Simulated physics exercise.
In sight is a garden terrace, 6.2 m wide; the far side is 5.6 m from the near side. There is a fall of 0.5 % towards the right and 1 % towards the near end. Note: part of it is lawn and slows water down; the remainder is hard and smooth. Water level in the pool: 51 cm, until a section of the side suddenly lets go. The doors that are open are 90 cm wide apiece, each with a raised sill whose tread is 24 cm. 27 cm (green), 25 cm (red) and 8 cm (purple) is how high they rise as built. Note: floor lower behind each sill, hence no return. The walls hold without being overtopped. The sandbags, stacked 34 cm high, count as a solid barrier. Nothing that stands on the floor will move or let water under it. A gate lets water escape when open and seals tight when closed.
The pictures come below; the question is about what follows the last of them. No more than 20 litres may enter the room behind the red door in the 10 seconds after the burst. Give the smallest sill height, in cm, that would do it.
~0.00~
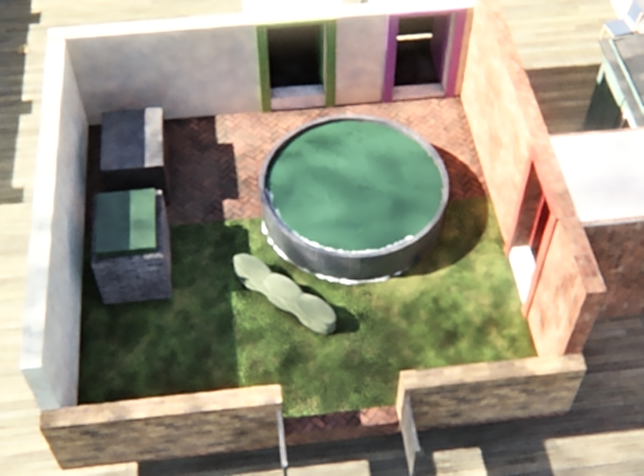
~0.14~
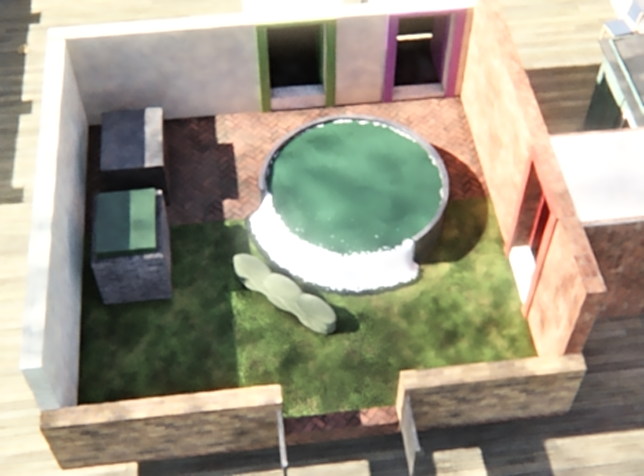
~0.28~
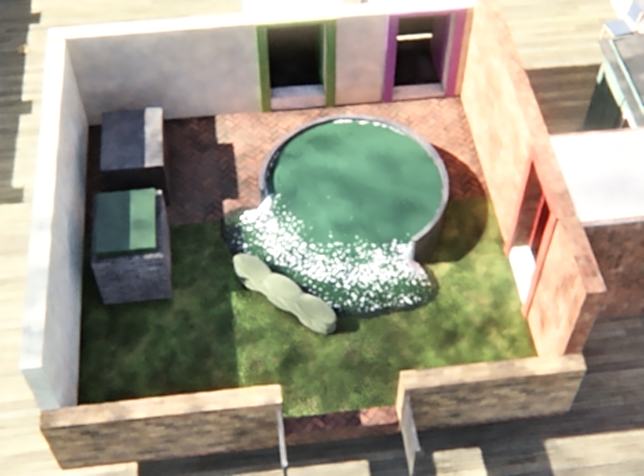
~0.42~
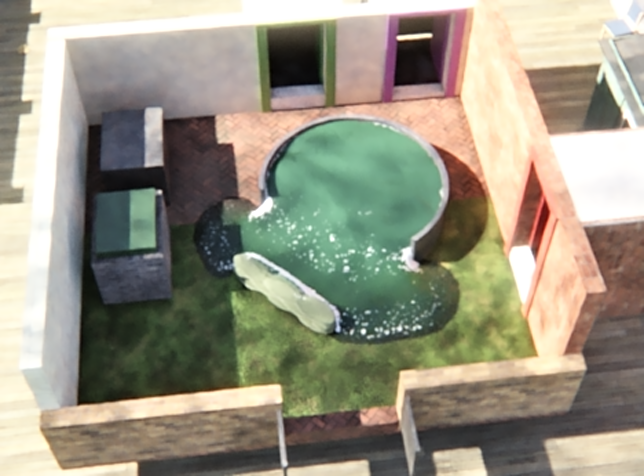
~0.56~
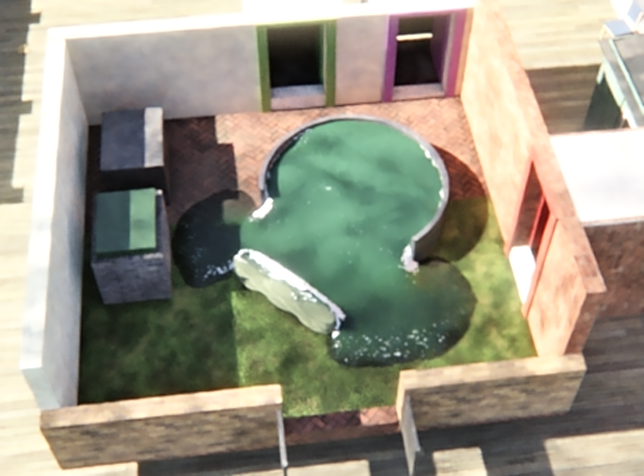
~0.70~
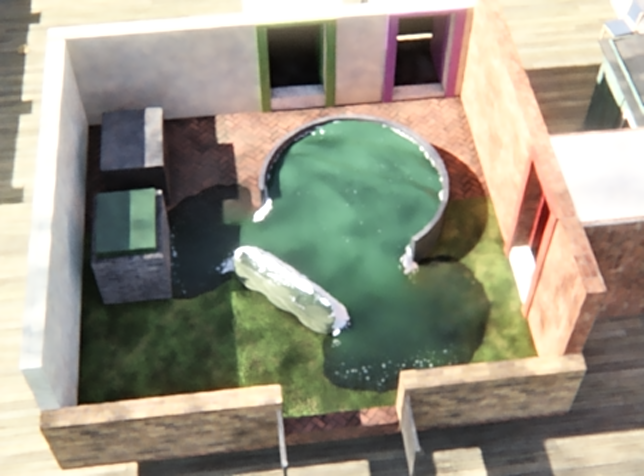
I would say 10 cm.
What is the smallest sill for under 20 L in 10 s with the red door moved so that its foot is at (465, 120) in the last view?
About 7.5 cm.
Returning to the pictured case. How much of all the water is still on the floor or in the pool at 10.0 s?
Something near 76 out of a hundred parts.
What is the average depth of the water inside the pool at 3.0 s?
It averages close to 17 centimetres.
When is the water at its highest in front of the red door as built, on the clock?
Roughly 3.8 s.
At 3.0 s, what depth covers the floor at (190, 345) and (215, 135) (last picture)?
Near 4 cm at the first spot and 3 cm at the second.
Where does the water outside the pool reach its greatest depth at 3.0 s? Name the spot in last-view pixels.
Around (544, 389).
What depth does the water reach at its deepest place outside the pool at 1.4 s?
Close to 39 centimetres.
After 1.4 s water covers 35 % of the floor, deepest (39 cm) near (299, 288); it has not reached the red door.
After 3.0 s water covers 65 % of the floor, deepest (35 cm) near (544, 389); 12 cm at the red door, 0 litres in over its 25 cm sill.
After 10.0 s water covers 95 % of the floor, deepest (12 cm) near (497, 229); 9 cm at the red door, 0 litres in over its 25 cm sill.
At the red door as built, the water arrived by 2.3 s and peaked near 15 cm at 3.8 s.
With a sill of 9 cm, 30 litres would have come in within the 10 s; with 12 cm, 6 litres. So under 20 litres takes about 10 cm.
